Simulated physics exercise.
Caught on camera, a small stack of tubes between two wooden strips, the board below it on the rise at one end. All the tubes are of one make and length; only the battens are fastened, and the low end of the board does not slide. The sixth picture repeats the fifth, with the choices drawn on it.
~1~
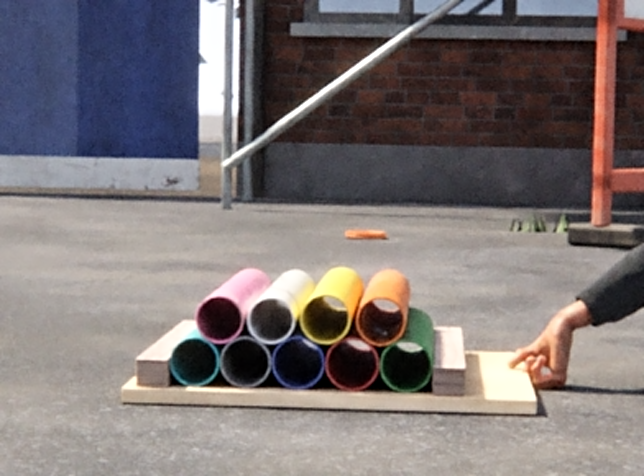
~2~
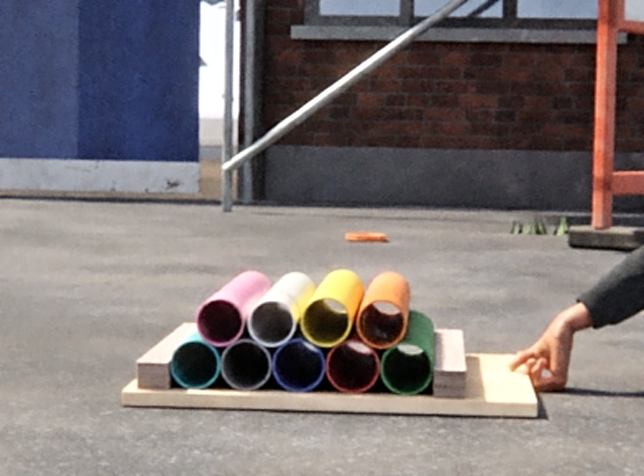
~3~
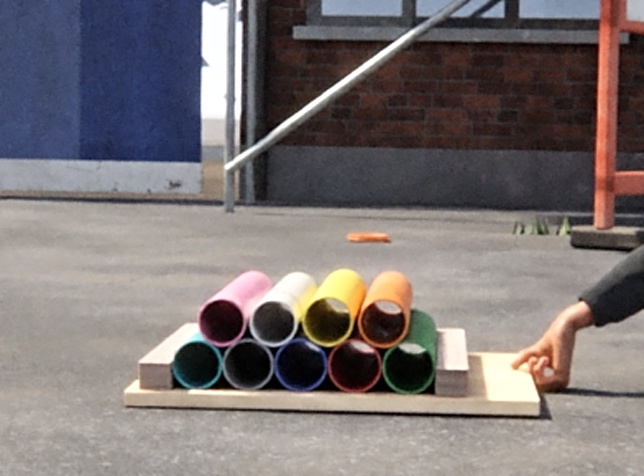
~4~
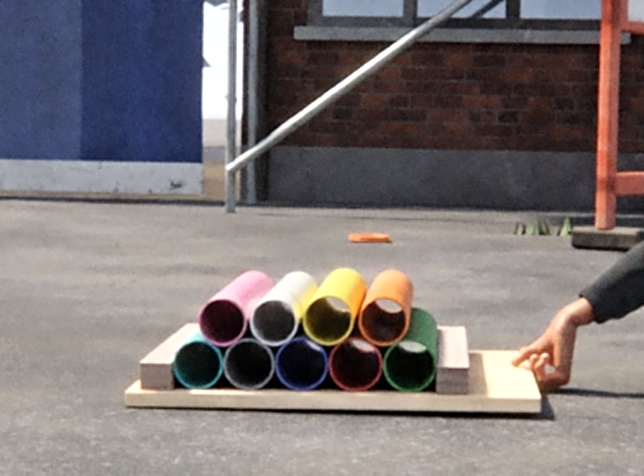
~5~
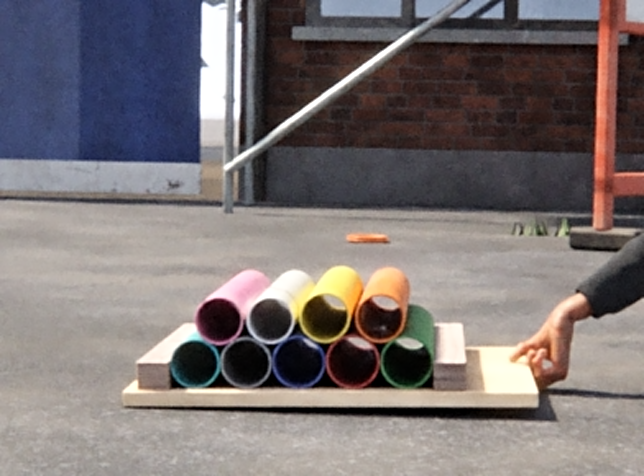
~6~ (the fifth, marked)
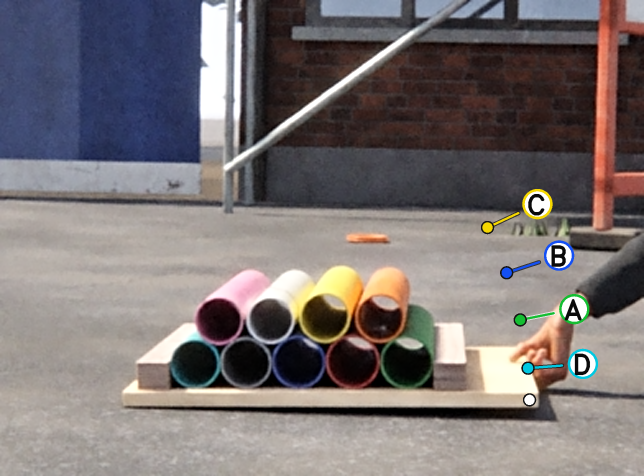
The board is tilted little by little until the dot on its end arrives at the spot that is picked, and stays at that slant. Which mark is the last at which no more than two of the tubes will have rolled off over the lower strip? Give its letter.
Up to C.
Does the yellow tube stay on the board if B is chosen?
Yes.
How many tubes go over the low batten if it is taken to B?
At B the number is none.
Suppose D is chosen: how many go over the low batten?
The count is none.
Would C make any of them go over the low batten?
No, at C.
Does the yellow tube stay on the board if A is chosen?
Yes, with A.
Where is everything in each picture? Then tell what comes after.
In the first picture, turquoise tube (194, 361); grey tube (246, 362); blue tube (298, 363).
In the second picture, blue tube (299, 366); red tube (353, 366).
In the third picture, board (341, 365); pink tube (222, 322).
In the fourth picture, board (341, 364); turquoise tube (198, 364); grey tube (249, 364).
In the fifth picture, board (339, 362); turquoise tube (195, 363); grey tube (246, 363).
On the marked copy, A at (520, 320); B at (507, 272); C at (488, 228); D at (528, 368); the white dot at (530, 400).
Following C. Soon after the start, board at 16°.
Later, board at 27°.
In the end, board at 27°, none over the low batten.
As for the rest, A none over the low batten; B none over the low batten; D none over the low batten.
